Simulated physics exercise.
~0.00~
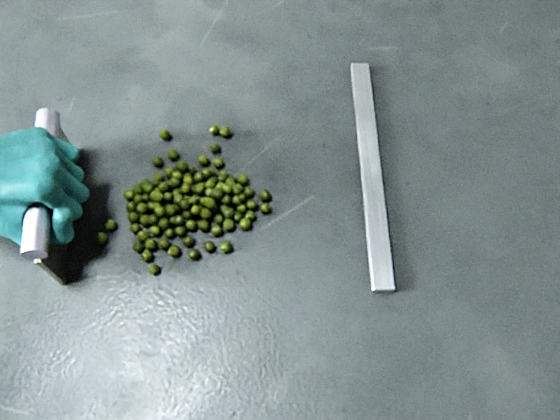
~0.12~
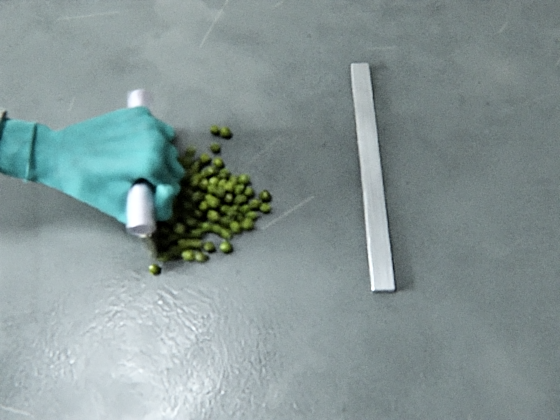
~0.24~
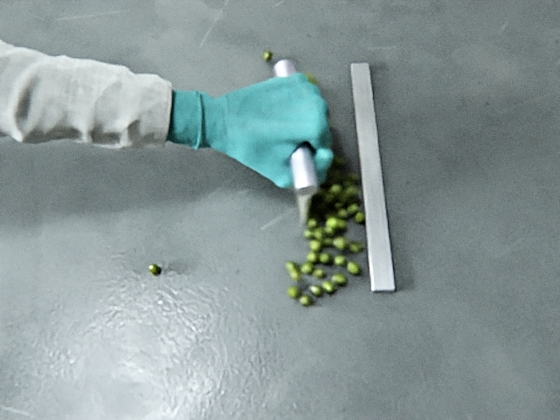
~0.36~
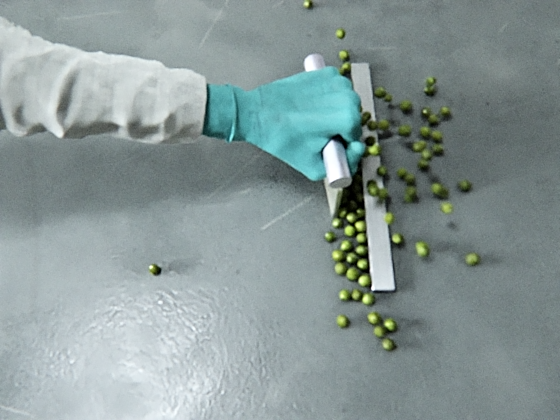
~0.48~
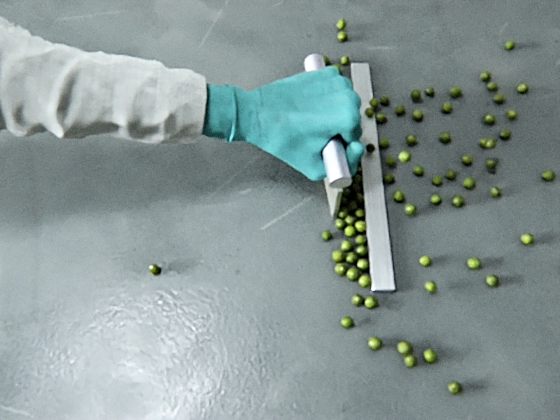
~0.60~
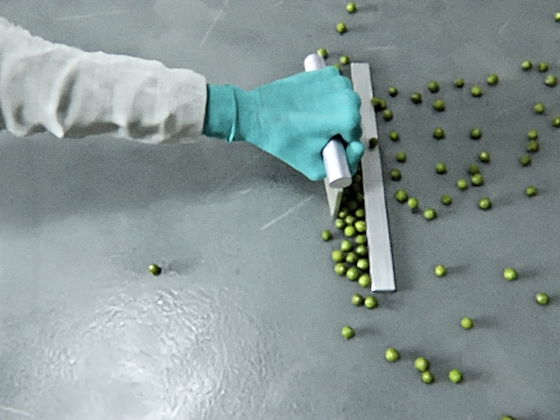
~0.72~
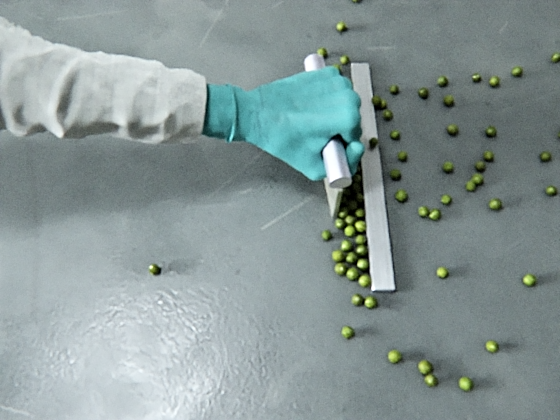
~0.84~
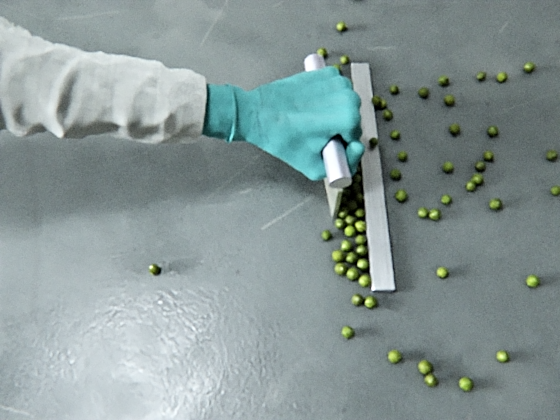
A gloved hand sweeps green olives right with a scraper, scattering many past a metal strip.
